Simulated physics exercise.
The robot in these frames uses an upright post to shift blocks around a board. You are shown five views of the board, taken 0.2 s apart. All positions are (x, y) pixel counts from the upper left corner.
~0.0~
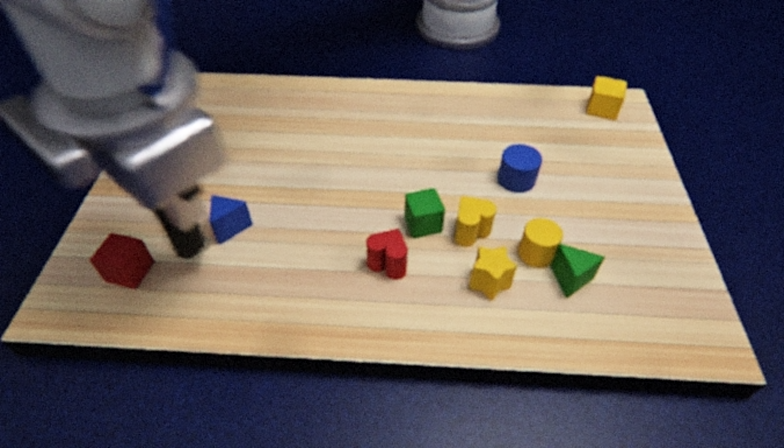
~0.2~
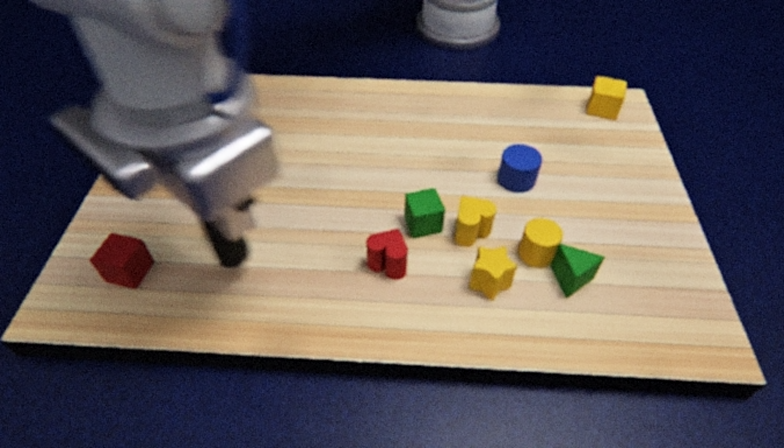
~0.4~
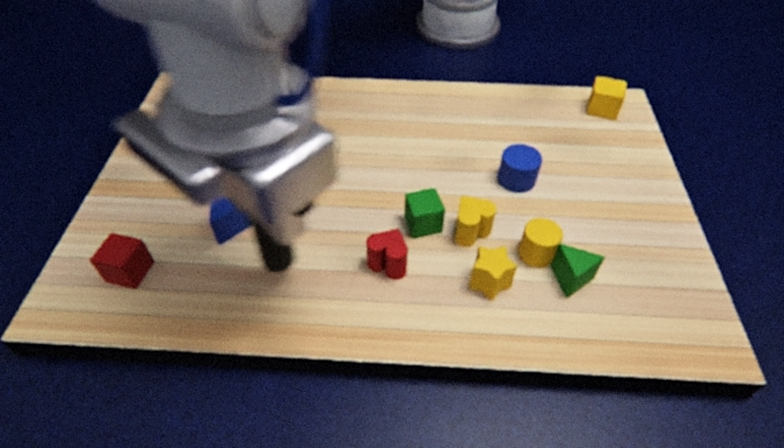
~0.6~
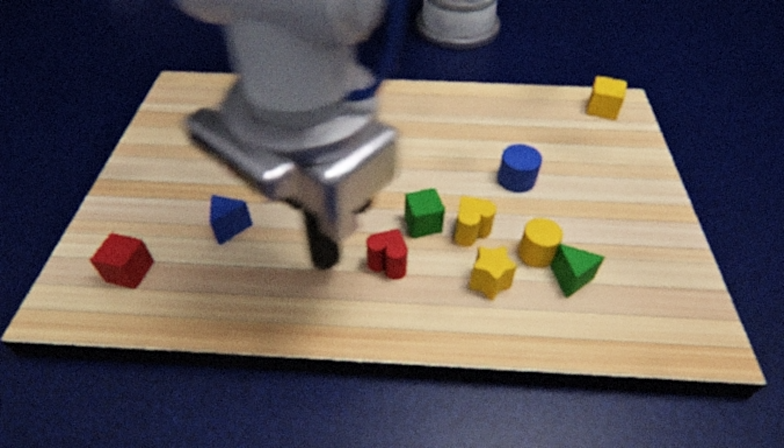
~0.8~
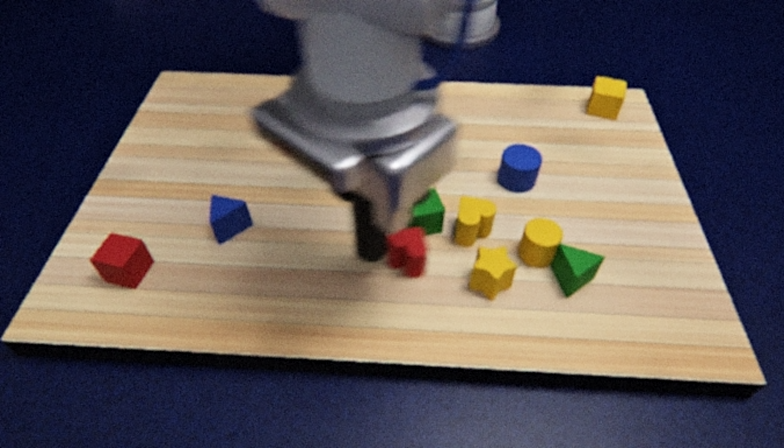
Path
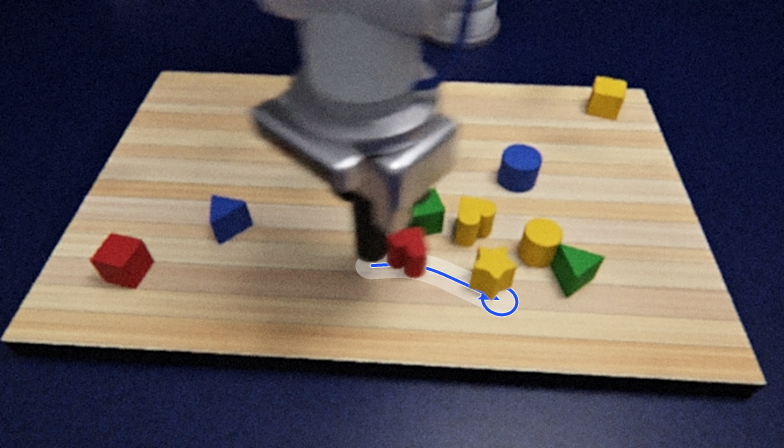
The clip opens with a robot arm's dark post between a red cube and a blue triangular block on a wooden board scattered with colorful blocks. The arm sweeps right across the board, passing the blue block, then nudges the red heart slightly right, near the green cube.
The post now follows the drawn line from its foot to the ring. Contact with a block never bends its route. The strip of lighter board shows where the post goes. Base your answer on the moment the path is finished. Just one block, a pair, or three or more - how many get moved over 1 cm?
Expect two.
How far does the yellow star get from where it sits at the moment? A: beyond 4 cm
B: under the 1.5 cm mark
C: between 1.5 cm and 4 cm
C: Between 1.5 cm and 4 cm.
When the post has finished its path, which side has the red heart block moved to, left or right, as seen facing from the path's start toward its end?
Off to the left side.
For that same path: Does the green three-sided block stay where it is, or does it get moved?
Its place stays the same.
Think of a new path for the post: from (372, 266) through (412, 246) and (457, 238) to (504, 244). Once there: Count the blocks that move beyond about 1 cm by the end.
It should be three or more.
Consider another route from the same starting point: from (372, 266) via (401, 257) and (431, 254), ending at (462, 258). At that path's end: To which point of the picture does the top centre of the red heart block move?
Most likely (496, 241).
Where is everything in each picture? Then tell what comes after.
The first picture shows tip of the post (191, 246), middles of tops, red heart block (389, 242), green square block (425, 201), yellow star (495, 260), green three-sided block (581, 258).
The second picture shows post (233, 255), nothing pushed.
The third picture shows post (279, 259), nothing pushed.
The fourth picture shows post (326, 257), nothing pushed.
The fifth picture shows post (371, 249), red heart block (409, 240), green square block partly hidden, yellow star (495, 260), green three-sided block (581, 258).
The line goes from (372, 266) through (416, 266) and (457, 281) to (500, 300).
The first path, step by step. One third of the way, post (418, 250); red heart block (456, 240).
Two thirds of the way, post (461, 265); red heart block (490, 239), turned 55° anticlockwise; yellow star (512, 261), turned 50° clockwise.
At the end, post (504, 284); red heart block (492, 238), turned 55° anticlockwise; green square block unmoved; yellow star (532, 264), turned 20° clockwise; green three-sided block unmoved.
